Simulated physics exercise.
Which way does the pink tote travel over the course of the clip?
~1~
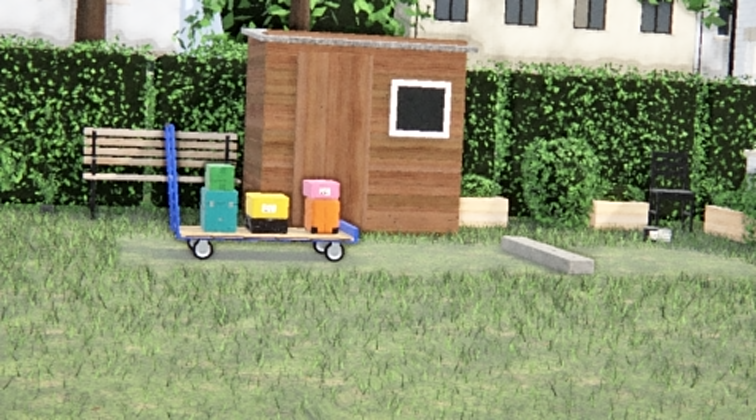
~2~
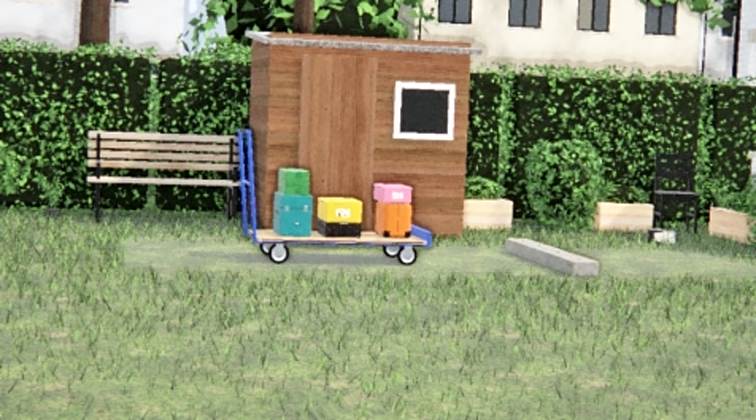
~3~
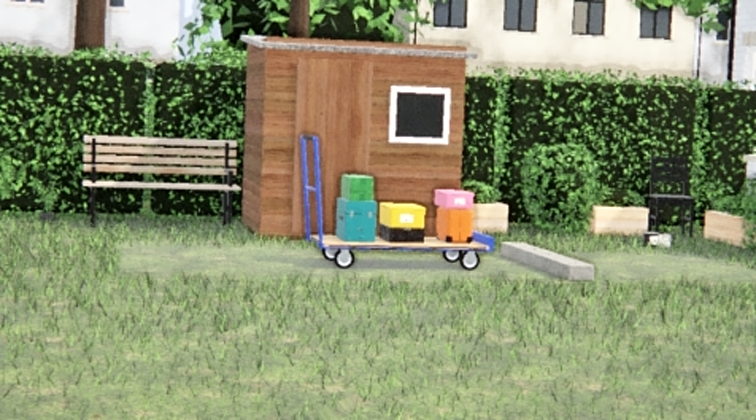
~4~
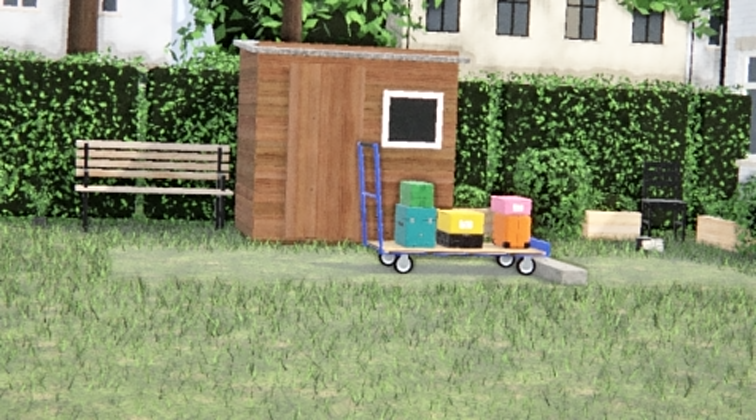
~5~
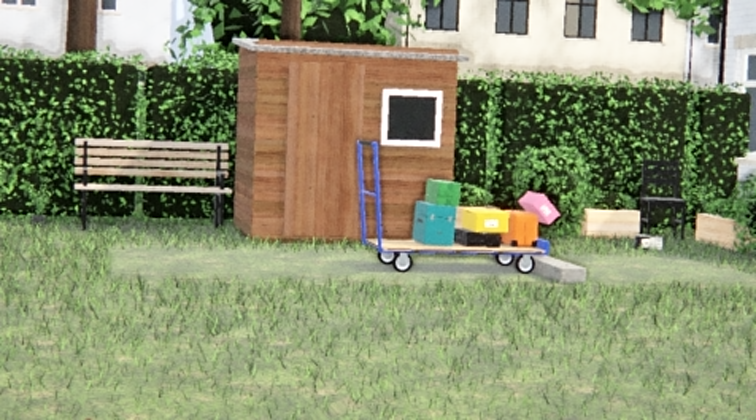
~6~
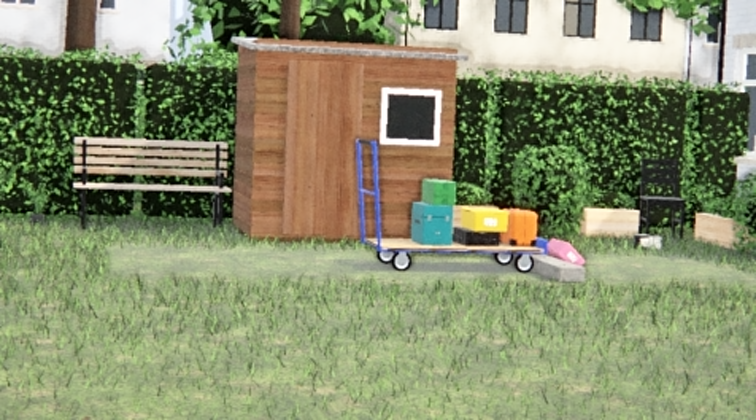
The pink tote travels to the right, first riding on the trolley and then tumbling over its front rim.
